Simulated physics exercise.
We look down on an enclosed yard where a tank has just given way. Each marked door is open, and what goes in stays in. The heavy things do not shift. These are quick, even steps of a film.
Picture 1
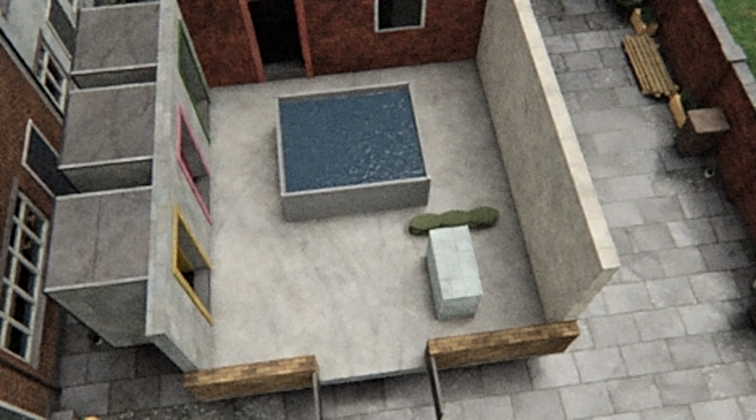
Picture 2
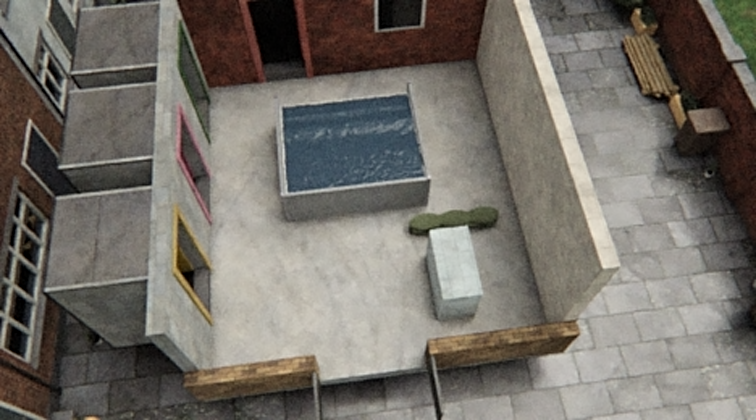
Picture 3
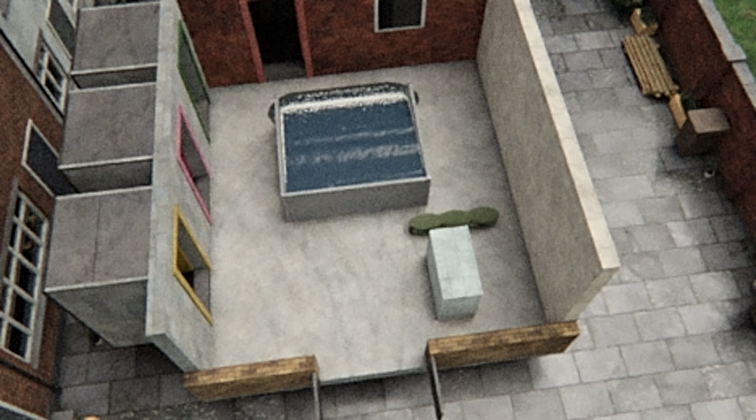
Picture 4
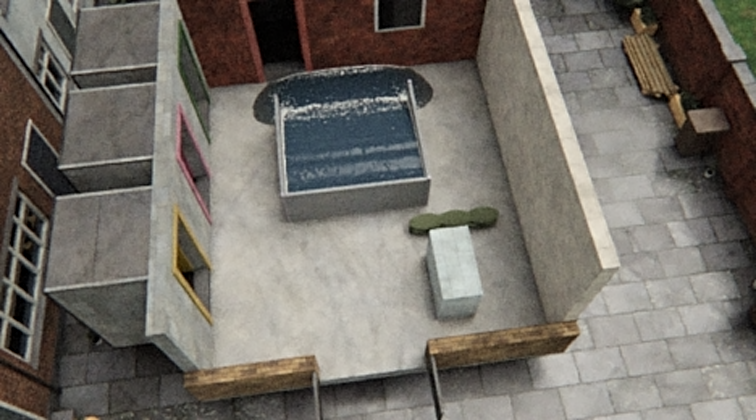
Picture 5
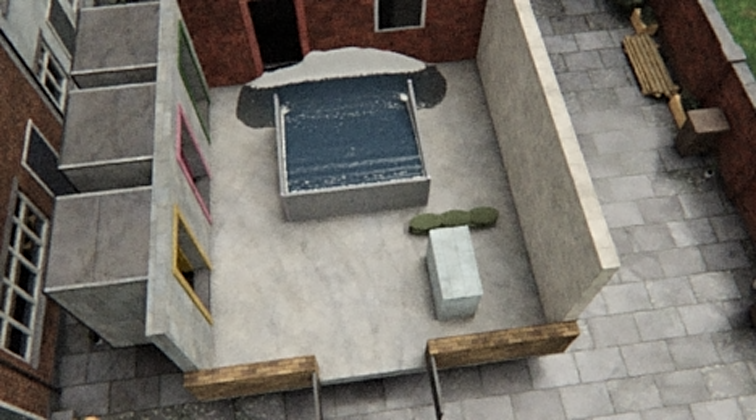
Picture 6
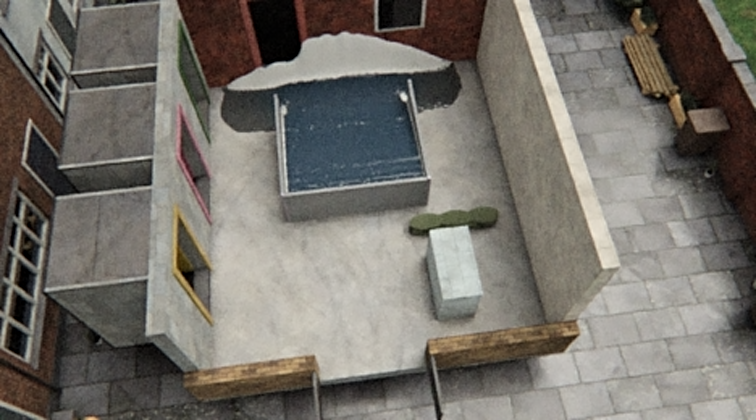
The footage shows a walled yard from above with a rectangular tank of blue water, still at first; the water ripples, then pours out over the tank's far side and spreads across the pale ground toward the brick wall.
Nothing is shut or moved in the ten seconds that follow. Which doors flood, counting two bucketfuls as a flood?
One by one: The yellow door holds within the limit; the red door floods; the green door floods; the pink door holds within the limit.
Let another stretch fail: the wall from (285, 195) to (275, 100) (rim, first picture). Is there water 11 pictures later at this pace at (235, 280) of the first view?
Verdict: Awash.
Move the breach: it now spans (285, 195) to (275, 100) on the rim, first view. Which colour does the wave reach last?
The one in red.
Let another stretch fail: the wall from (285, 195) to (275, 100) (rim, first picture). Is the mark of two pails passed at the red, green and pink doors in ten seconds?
One by one: Red door is under; green door floods; pink door is over.
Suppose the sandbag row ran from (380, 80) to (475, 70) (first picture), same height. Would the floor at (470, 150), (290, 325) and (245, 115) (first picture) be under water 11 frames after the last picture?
One after the other: Flooded, dry, wet.
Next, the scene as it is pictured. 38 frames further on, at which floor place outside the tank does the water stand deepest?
Close to (264, 332).
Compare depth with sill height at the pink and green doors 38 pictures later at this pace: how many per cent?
Roughly 50 per cent, then 70 per cent.
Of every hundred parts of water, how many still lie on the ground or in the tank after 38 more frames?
I make it 88 per cent.
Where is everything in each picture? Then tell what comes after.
In the first picture, the tank at (350, 138) is whole and still.
In the second picture, the front is at a hidden place, out from the gap on the tank's far side.
In the third picture, the front is at a hidden place, out from the gap on the tank's far side.
In the fourth picture, the front is at (425, 84), out from the gap on the tank's far side.
In the fifth picture, water pours out on the tank's far side and has run to (432, 66).
In the sixth picture, water pours out on the tank's far side and has run to (451, 64).
A moment on, water covers 20 % of the floor; the yellow door not reached, the red door over two buckets in, the green door under two buckets in, the pink door not reached.
Next, water covers 40 % of the floor; the yellow door not reached, the red door far over two buckets in, the green door over two buckets in, the pink door wet at the sill, nothing in.
Then, water covers 80 % of the floor; the yellow door wet at the sill, nothing in, the red door far over two buckets in, the green door far over two buckets in, the pink door wet at the sill, nothing in.
Later, water covers 90 % of the floor; the yellow door wet at the sill, nothing in, the red door far over two buckets in, the green door far over two buckets in, the pink door wet at the sill, nothing in.
In the end, water covers 95 % of the floor; the yellow door wet at the sill, nothing in, the red door far over two buckets in, the green door far over two buckets in, the pink door wet at the sill, nothing in.
